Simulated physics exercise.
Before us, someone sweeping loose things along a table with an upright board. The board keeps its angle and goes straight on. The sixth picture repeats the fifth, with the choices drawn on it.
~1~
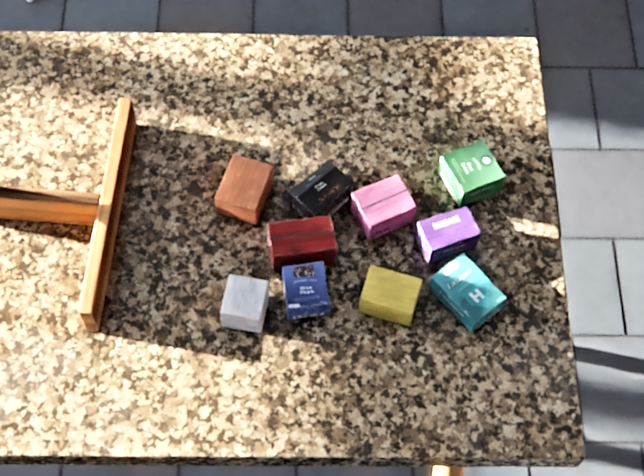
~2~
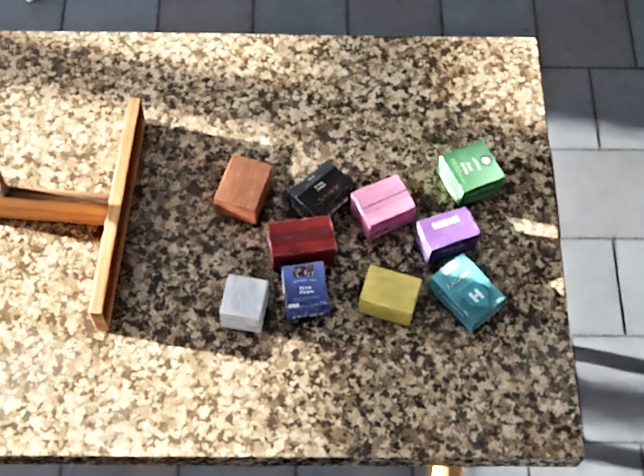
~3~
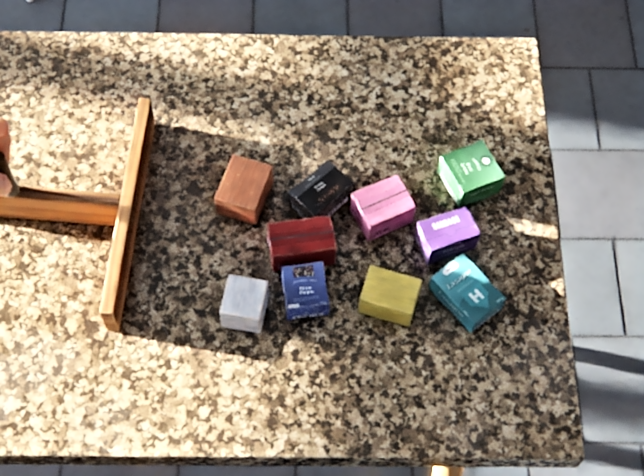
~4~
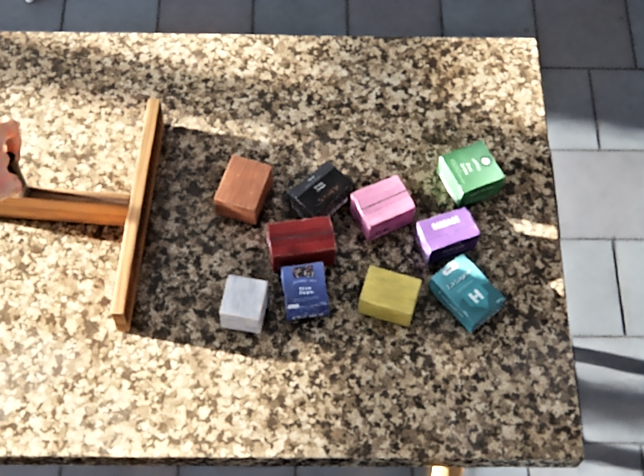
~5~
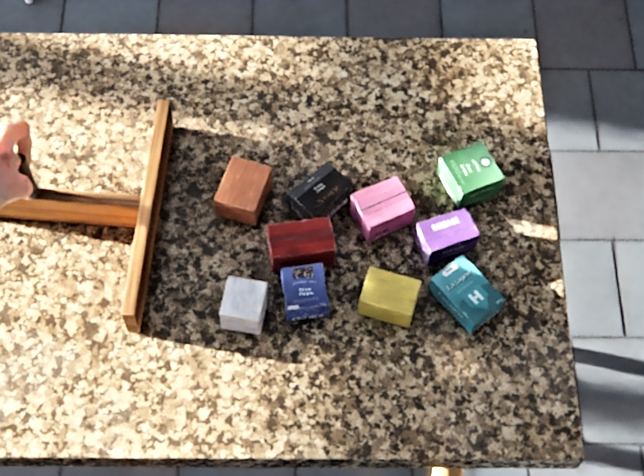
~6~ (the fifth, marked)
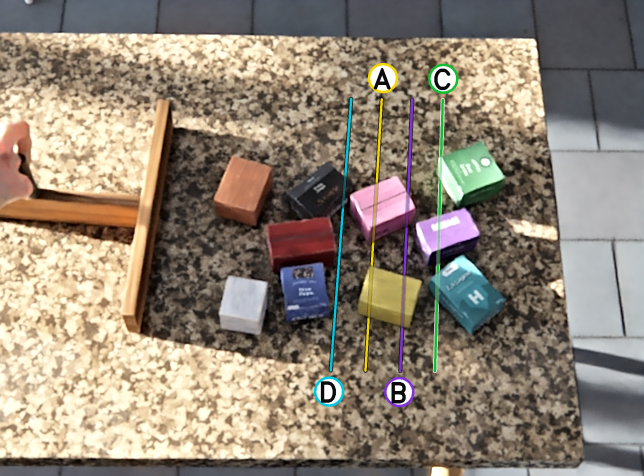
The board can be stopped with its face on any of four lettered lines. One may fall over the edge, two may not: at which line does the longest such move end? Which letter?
Stop at C.
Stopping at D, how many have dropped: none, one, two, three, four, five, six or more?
By then, none.
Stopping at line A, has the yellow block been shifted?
By then, yes.
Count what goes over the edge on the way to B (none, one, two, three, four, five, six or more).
The count is none.
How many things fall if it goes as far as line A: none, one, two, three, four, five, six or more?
The count is none.
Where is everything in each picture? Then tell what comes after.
In the first frame, yellow block (390, 296); white block (245, 303); purple box (447, 235).
In the second frame, board (116, 200); blue box (305, 290).
In the third frame, board (126, 200); black box (321, 194).
In the fourth frame, board (137, 200); turquoise box (466, 293).
In the fifth frame, board (146, 202); green box (471, 175); yellow block (389, 297); white block (245, 305).
On the marked copy, A at (374, 227); B at (407, 227); C at (439, 227); D at (342, 226).
Following C. Soon after the start, board (253, 203); white block (270, 306); blue box (314, 293).
Later, board (358, 204); turquoise box (518, 296); green box (477, 175).
In the end, board (438, 204); turquoise box over the edge; green box (549, 168); one fallen.
As for the rest, A is within the limit but short; B is within the limit but short; D is within the limit but short.
